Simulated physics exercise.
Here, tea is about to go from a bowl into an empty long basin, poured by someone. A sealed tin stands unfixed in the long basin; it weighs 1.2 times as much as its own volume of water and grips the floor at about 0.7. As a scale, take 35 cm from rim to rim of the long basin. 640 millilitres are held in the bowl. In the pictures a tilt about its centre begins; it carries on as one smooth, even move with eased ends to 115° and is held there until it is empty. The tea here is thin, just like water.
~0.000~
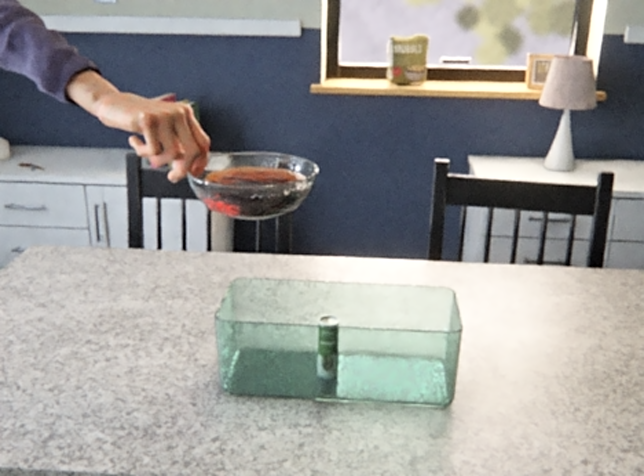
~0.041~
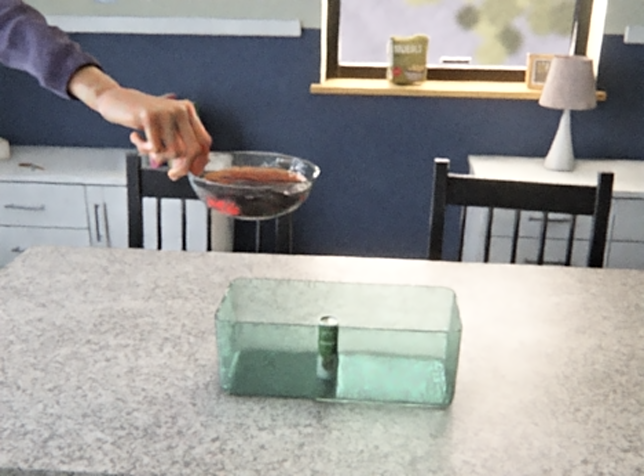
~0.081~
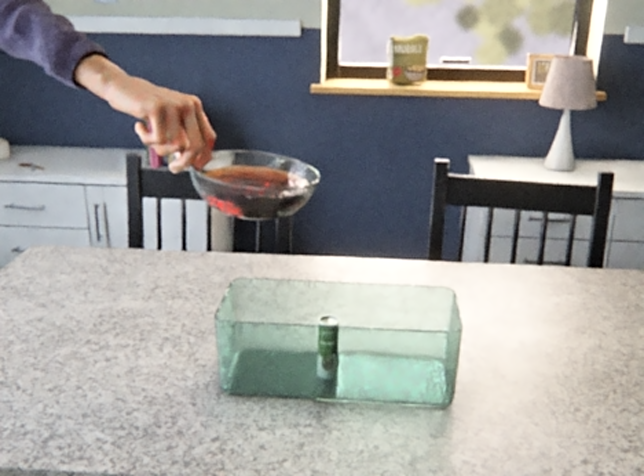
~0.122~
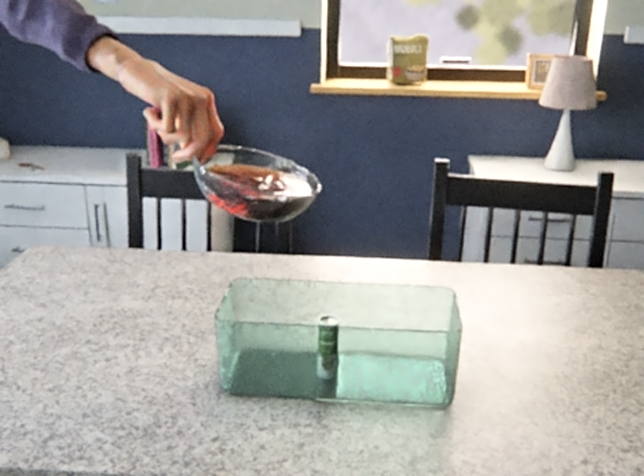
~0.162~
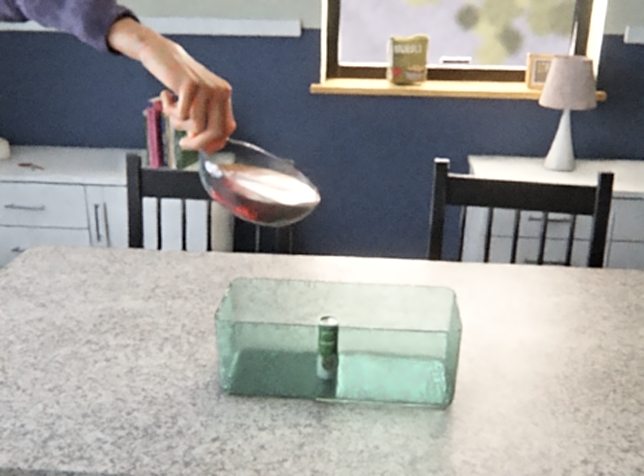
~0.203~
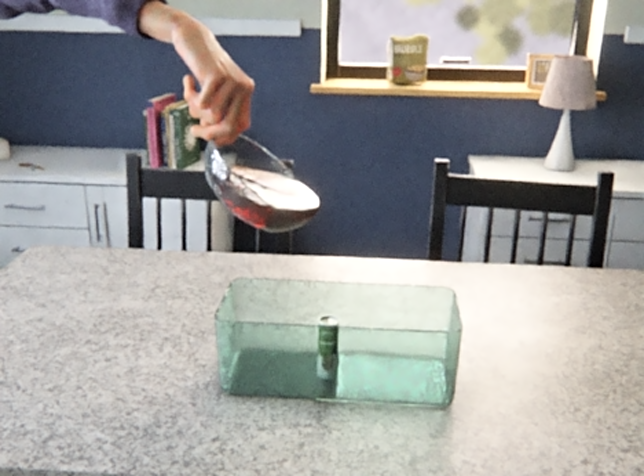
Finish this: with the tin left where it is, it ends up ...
It ends up standing.
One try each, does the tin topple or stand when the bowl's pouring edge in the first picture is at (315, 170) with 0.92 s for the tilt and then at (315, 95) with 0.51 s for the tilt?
Run one: It does not tip. Run two: It tumbles.
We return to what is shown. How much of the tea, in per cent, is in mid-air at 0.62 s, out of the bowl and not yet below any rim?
5 per cent, roughly.
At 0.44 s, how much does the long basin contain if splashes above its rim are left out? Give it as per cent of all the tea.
Roughly 70 percent of it.
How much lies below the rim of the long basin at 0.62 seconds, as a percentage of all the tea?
I reckon close to 94 per cent.
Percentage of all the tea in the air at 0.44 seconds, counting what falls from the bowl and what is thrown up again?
About 30 per cent.
By 0.44 s the tilt is 110° and 0 per cent is still to pour; the tin stands where it began.
By 0.62 s the tilt is 115° and 0 per cent is still to pour; the tin stands where it began.
By 0.81 s the tilt is 115° and 0 per cent is still to pour; the tin stands where it began.
By 1.01 s the tilt is 115° and 0 per cent is still to pour; the tin stands where it began.
At rest the tin stands where it began.
